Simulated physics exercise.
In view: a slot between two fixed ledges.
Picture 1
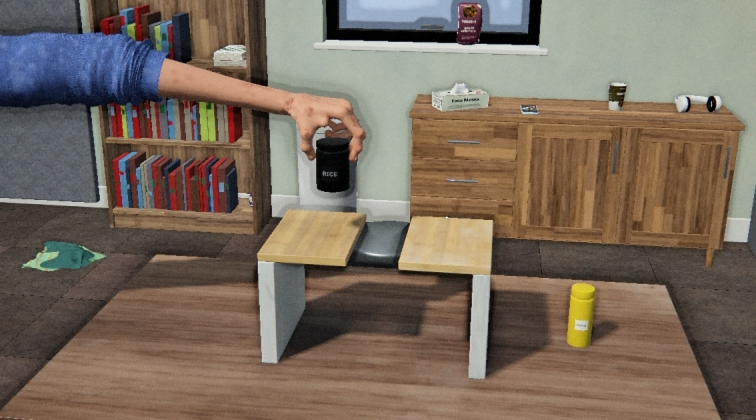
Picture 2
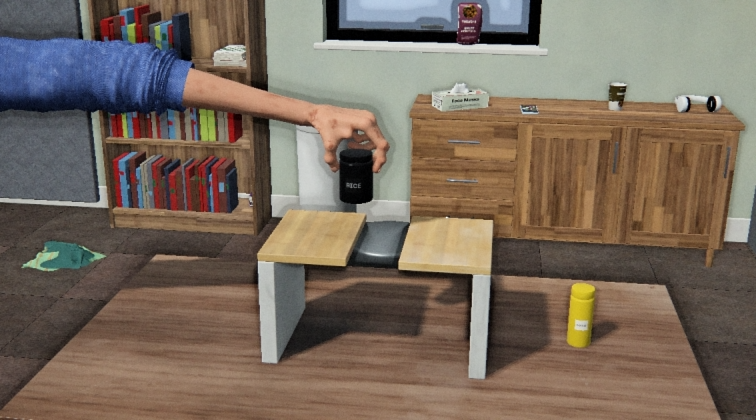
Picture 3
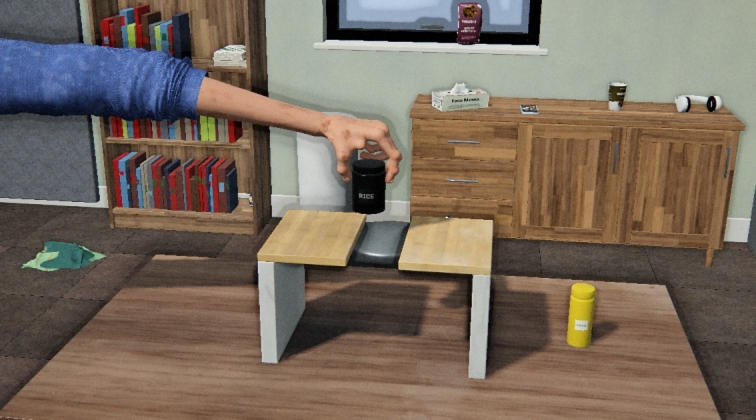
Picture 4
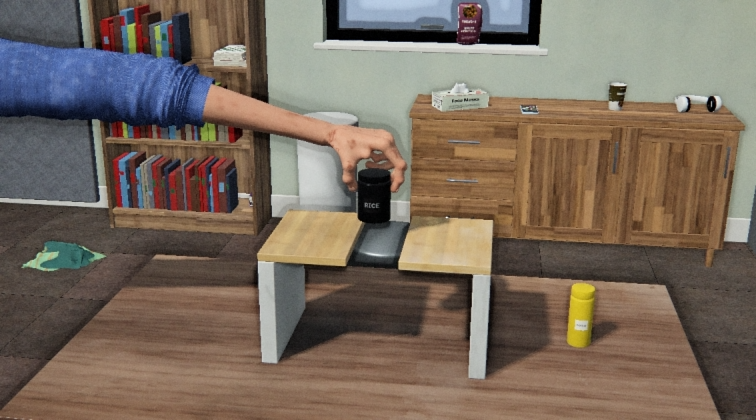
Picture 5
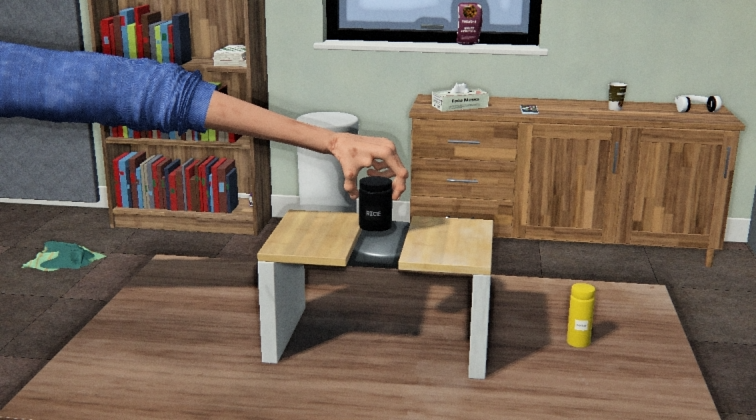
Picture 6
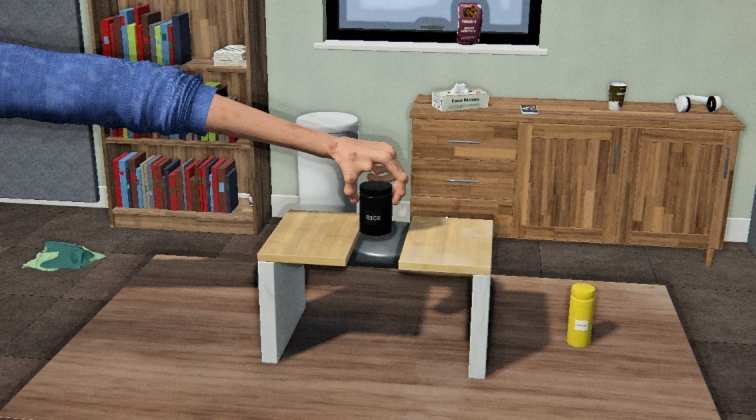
Black jar held by a hand moving right and down over a dark pad between two wooden boards, then staying still.
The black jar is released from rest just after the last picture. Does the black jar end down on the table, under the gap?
The jar drops through.
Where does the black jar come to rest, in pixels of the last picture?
Around (375, 320).
Then, 0.20 s later than the last frame, black jar moved about its own width near (376, 233).
Then, 0.30 s later than the last frame, black jar moved well along near (375, 305).
When it is over, moved from the start, black jar; yellow shaker as before. End places, in pixels of the last picture, black jar near (375, 320). The jar goes down the gap.
